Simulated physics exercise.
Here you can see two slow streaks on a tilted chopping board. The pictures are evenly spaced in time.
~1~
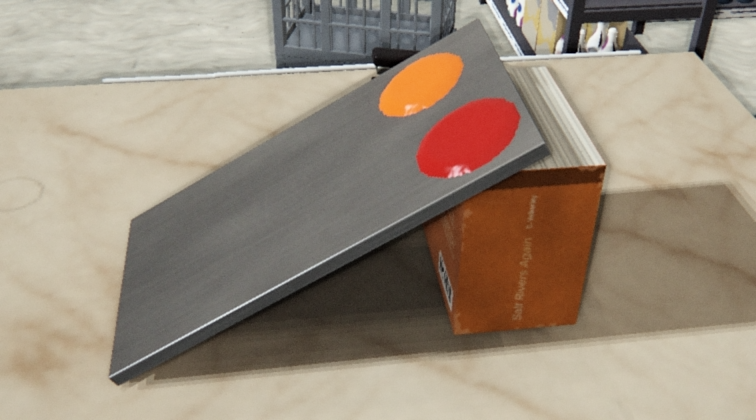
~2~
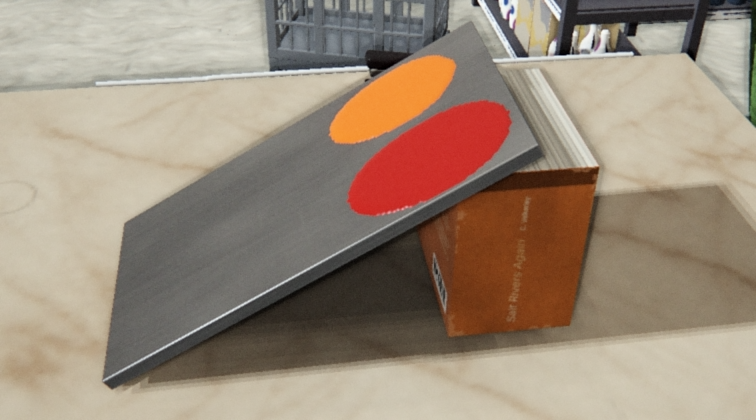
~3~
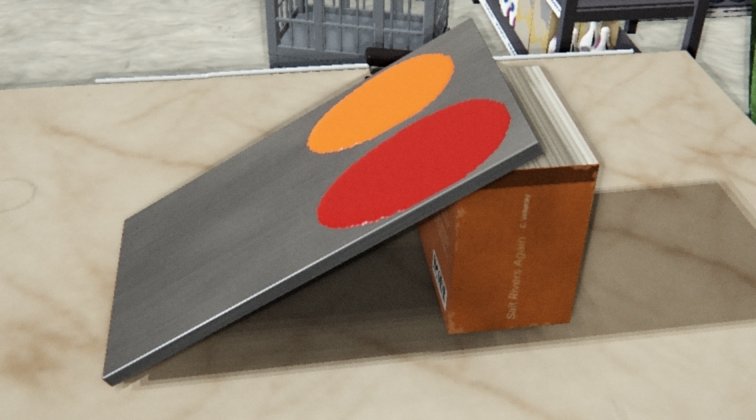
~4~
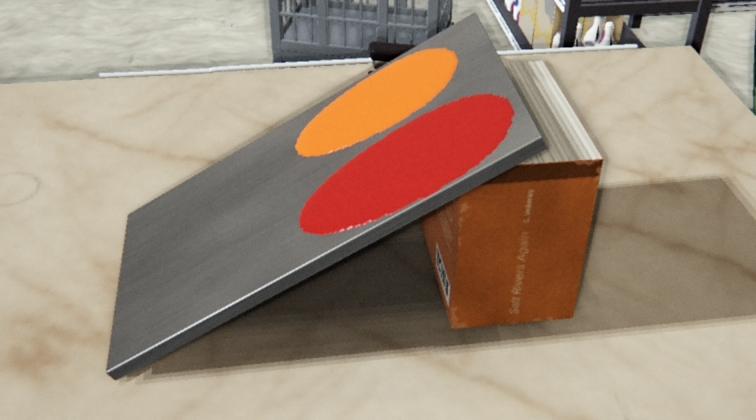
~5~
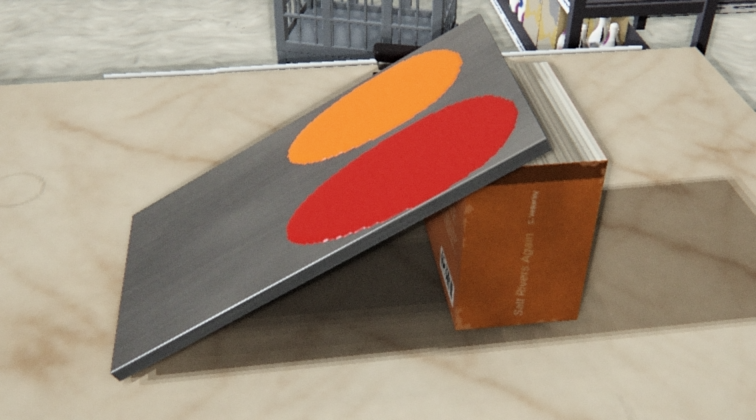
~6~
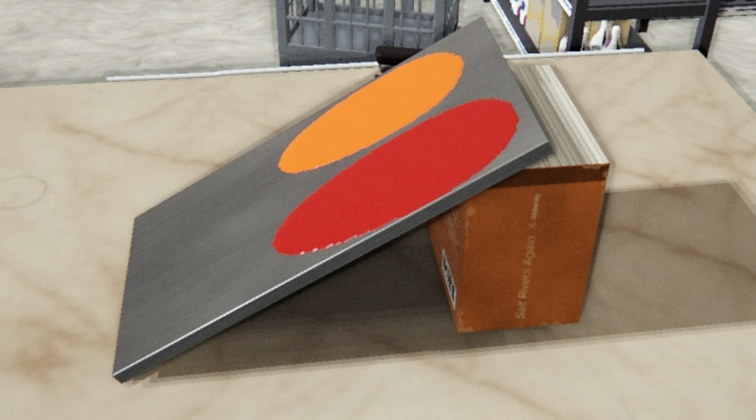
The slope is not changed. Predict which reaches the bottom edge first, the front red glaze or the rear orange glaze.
Most likely the one in the foreground arrives first.
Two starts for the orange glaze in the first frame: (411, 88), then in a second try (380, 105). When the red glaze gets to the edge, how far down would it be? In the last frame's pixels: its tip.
Roughly (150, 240) for the first start and roughly (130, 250) for the second.
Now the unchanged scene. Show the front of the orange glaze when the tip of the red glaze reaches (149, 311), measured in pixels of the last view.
Front, final frame: Approx. (191, 214) px.
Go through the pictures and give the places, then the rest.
In the first picture, tip of the red glaze a quarter of the way down; tip of the orange glaze (390, 99) a quarter of the way down.
In the second picture, tip of the red glaze (359, 193) half way down; tip of the orange glaze half way down.
In the third picture, tip of the red glaze half way down; tip of the orange glaze (318, 137) half way down.
In the fourth picture, tip of the red glaze (308, 215) half way down; tip of the orange glaze half way down.
In the fifth picture, tip of the red glaze half way down; tip of the orange glaze (299, 148) half way down.
In the sixth picture, tip of the red glaze (285, 235) half way down; tip of the orange glaze half way down.
Soon after, the red glaze is three quarters of the way down; the orange glaze is three quarters of the way down.
Later, the red glaze is close to the edge; the orange glaze is three quarters of the way down.
In the end, the red glaze is at the low edge; the orange glaze is close to the edge.
